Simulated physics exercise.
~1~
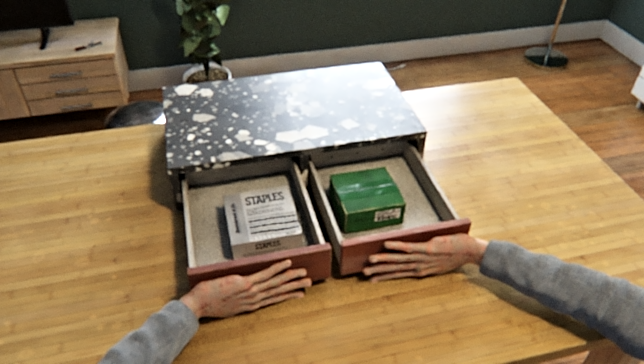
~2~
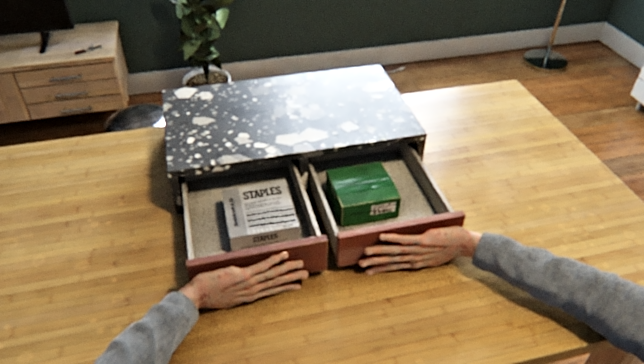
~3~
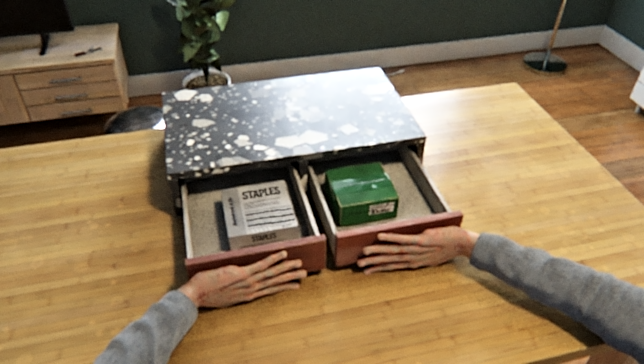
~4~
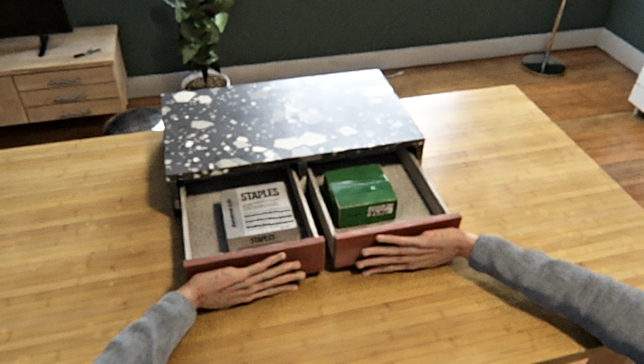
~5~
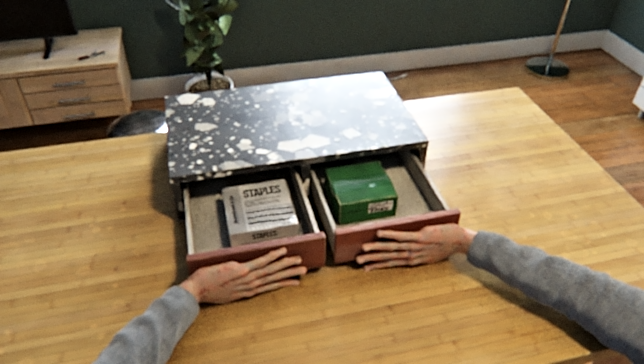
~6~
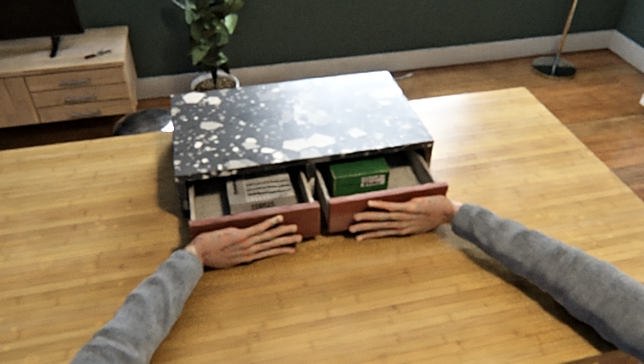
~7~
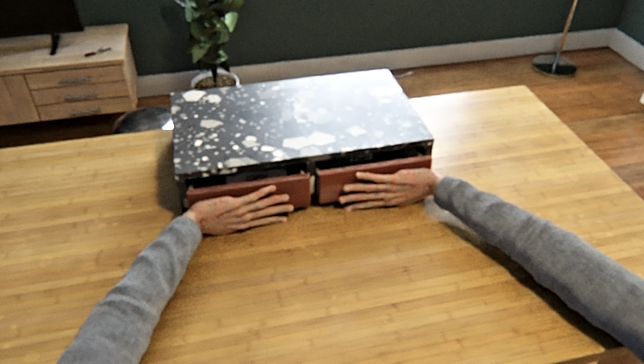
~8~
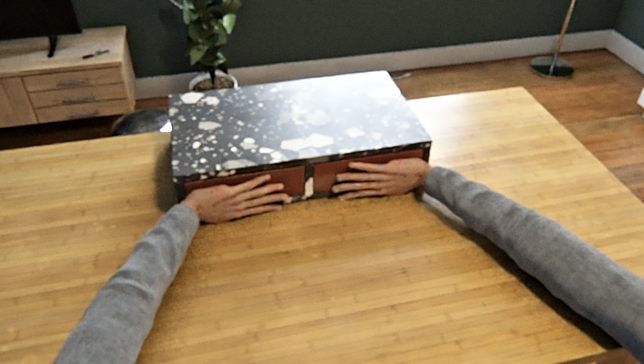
To begin with, a small speckled black-and-white chest sits on a wooden table with its two reddish drawers open, the left holding a white Staples box and the right a green box. A pair of hands in grey sleeves rests against the drawer fronts, one on each, and for a while little changes. Then the hands push both drawers inward together, carrying the boxes back under the chest's top. The openings narrow until the boxes slip out of sight. Finally, both drawers close flush, with the hands still resting on their fronts.
